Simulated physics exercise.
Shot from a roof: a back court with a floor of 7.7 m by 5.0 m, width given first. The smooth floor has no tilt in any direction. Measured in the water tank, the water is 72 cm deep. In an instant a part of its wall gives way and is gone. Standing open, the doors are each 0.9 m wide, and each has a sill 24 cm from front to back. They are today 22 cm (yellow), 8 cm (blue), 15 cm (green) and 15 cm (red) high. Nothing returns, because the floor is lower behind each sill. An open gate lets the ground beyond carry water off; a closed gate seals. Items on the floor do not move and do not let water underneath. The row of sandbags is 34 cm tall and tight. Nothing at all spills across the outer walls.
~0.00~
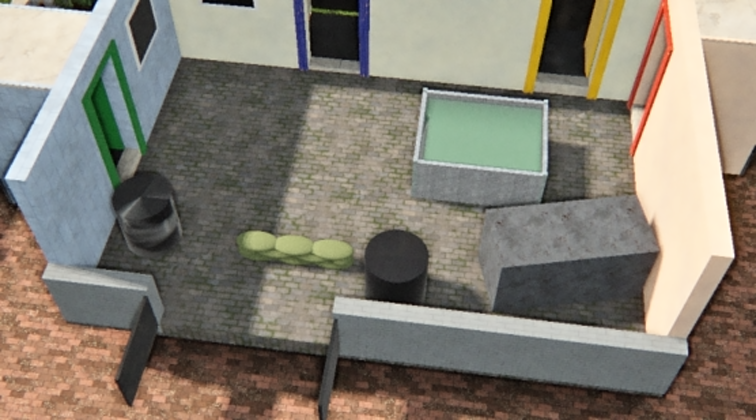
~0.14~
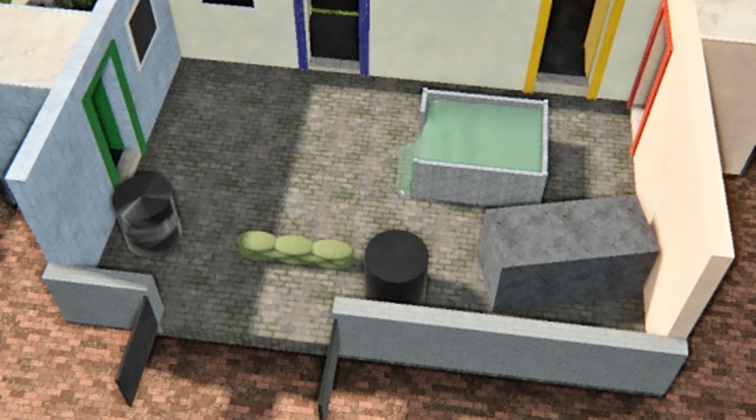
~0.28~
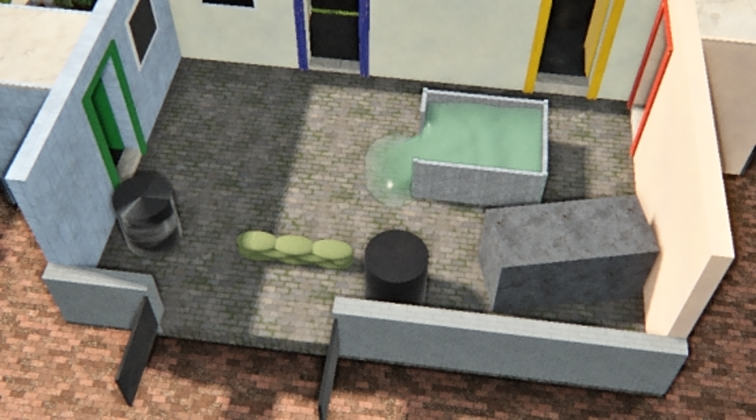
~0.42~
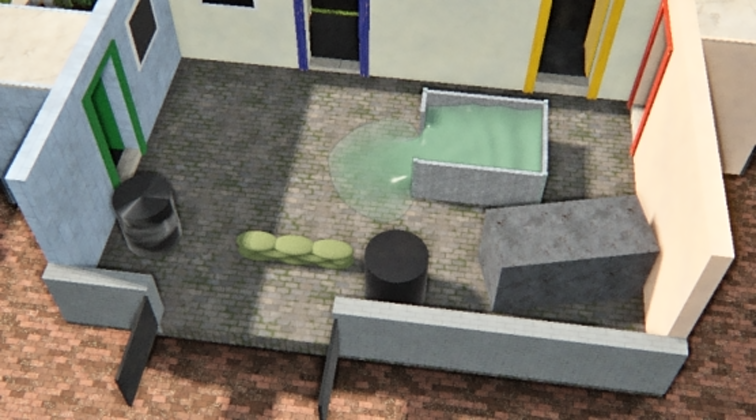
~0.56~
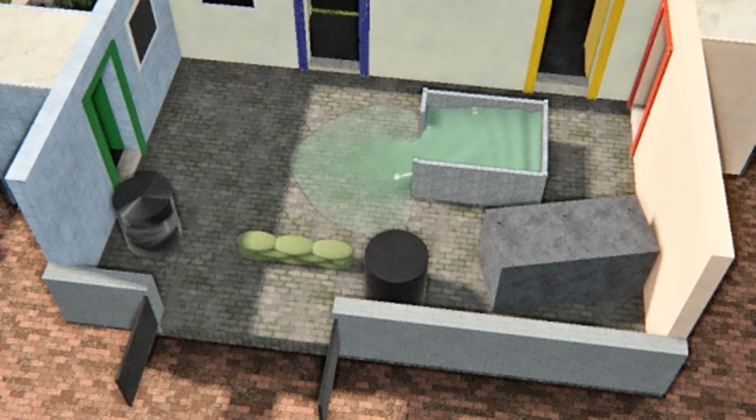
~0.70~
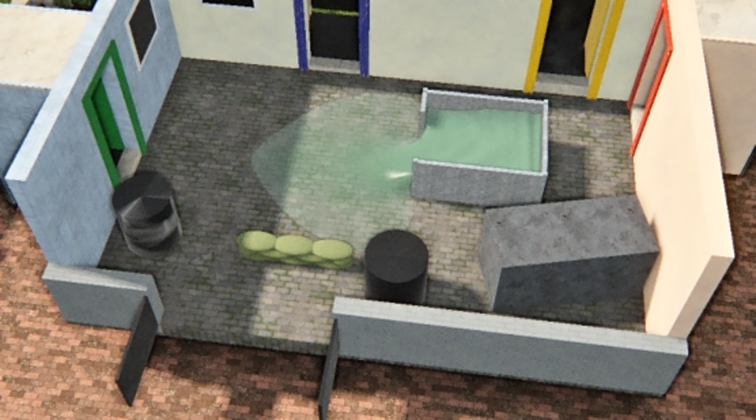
In a walled courtyard with coloured doorways, the left side of a grey water tank gave way, and greenish water poured out and spread leftward across the paving in a widening, thinning sheet.
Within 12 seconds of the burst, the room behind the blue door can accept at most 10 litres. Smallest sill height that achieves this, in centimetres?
6.5 cm.
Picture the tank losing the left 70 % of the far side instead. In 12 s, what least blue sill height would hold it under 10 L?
In that case about 7.0 cm.
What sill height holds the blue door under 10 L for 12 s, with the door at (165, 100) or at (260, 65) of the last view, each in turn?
Roughly 17 cm, then roughly 9.5 cm.
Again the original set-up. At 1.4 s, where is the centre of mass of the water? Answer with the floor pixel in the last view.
My guess is close to (404, 169).
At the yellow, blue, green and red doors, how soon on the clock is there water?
For yellow it's 7.5 s, for blue 1.1 s, for green 1.3 s, and for red 8.5 s.
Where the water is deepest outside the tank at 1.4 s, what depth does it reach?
Up to some 32 centimetres, I'd say.
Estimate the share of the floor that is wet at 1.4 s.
Roughly 40 percent of the floor is wet.
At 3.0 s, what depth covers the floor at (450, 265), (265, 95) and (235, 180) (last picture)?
Around 0 cm, 2 cm and 3 cm.
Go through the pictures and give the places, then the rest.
The first picture shows still water, 72 cm deep, in the water tank at (482, 135); the blue door at (332, 26) is dry.
In the second picture, the gap is at (419, 160), the front 0.3 m out at (401, 153); the back of the water tank holds 72 cm.
In the third picture, the gap is at (419, 161), the front 0.8 m out at (370, 158); the back of the water tank holds 72 cm.
In the fourth picture, the front is at (333, 166), 1.3 m from the gap at (419, 162); 1.9 m2 of floor is wet, 69 cm left at the back.
In the fifth picture, water pours out at (419, 162) and has run 1.9 m, to (295, 164); about 5 cm deep outside, 62 cm at the back.
In the sixth picture, the gap is at (419, 162), the front 2.5 m out at (256, 163); the back of the water tank holds 62 cm; 0.8 m in a straight line remain to the blue door at (332, 26).
After 1.4 s water covers 40 % of the floor, deepest (32 cm) near (406, 173); 3 cm at the blue door, 0 litres in over its 8 cm sill.
After 3.0 s water covers 50 % of the floor, deepest (25 cm) near (129, 189); 4 cm at the blue door, 0 litres in over its 8 cm sill.
After 12.0 s water covers 90 % of the floor, deepest (7 cm) near (623, 113); 4 cm at the blue door, 2 litres in over its 8 cm sill.
At the blue door as built, the water arrived by 1.1 s and peaked near 9 cm at 5.8 s.
Run again over the same 12 s with other heights there, 17 litres in over 5.5 cm, 4 litres over 7.5 cm. The limit of 10 litres is kept from about 6.5 cm up.
